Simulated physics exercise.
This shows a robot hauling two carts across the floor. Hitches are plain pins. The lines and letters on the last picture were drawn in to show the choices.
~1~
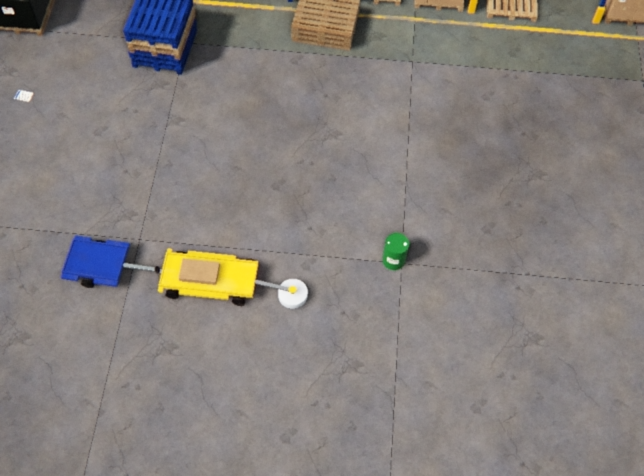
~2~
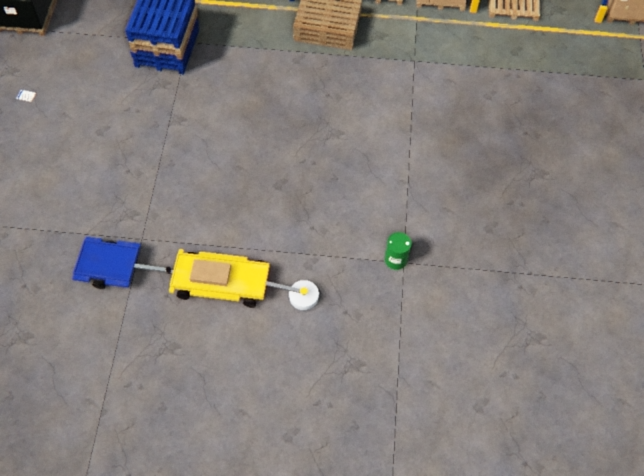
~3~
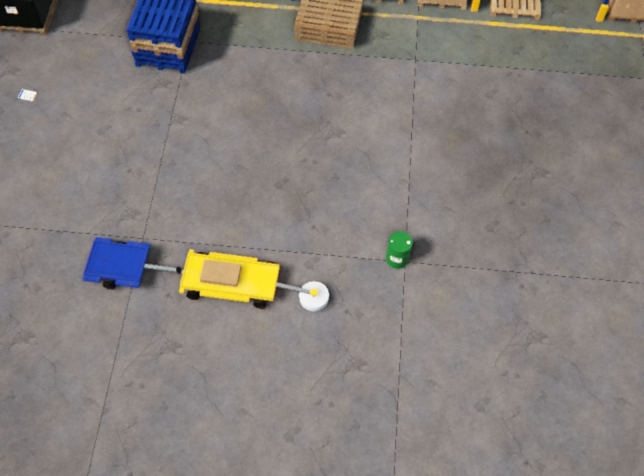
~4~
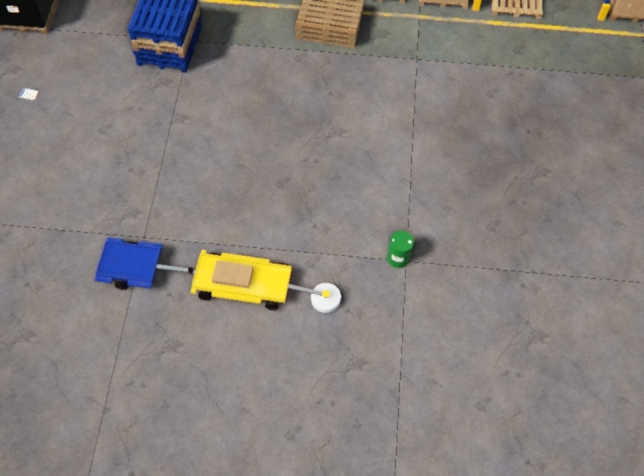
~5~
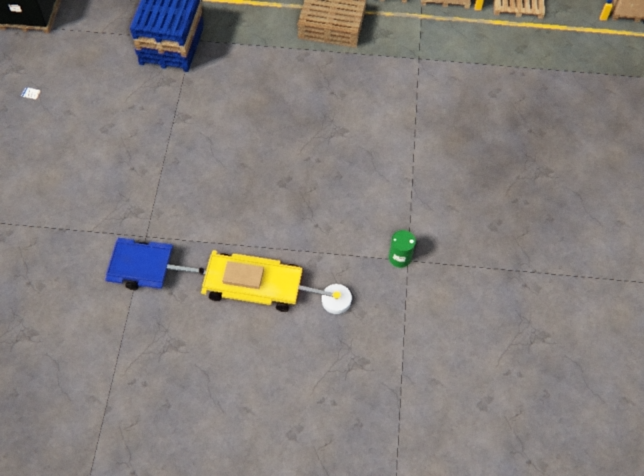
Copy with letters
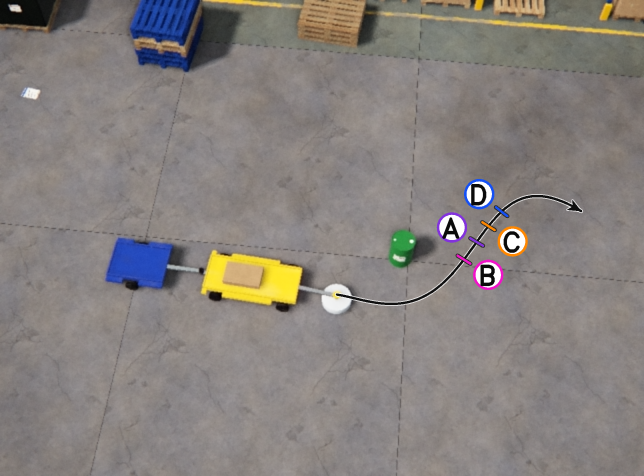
On a warehouse floor, a small round white robot slowly pulled a yellow cart carrying a box and a blue cart behind it to the right, while a green drum stood still nearby.
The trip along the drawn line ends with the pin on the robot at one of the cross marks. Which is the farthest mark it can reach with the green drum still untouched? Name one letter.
It should halt at B.
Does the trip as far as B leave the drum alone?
Yes.
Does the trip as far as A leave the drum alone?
No.
On the marked copy, A at (477, 242); B at (464, 260); C at (488, 226); D at (502, 212); the route from (337, 295) via (469, 253) to (581, 211).
With B. Early on, robot (389, 307), last cart (190, 269).
Further on, robot (435, 293), last cart (235, 277).
At the end, robot (463, 263), last cart (273, 283); nothing has been touched.
As for the rest, A is too far, the drum has been hit; C is too far, the drum has been hit; D is too far, the drum has been hit.
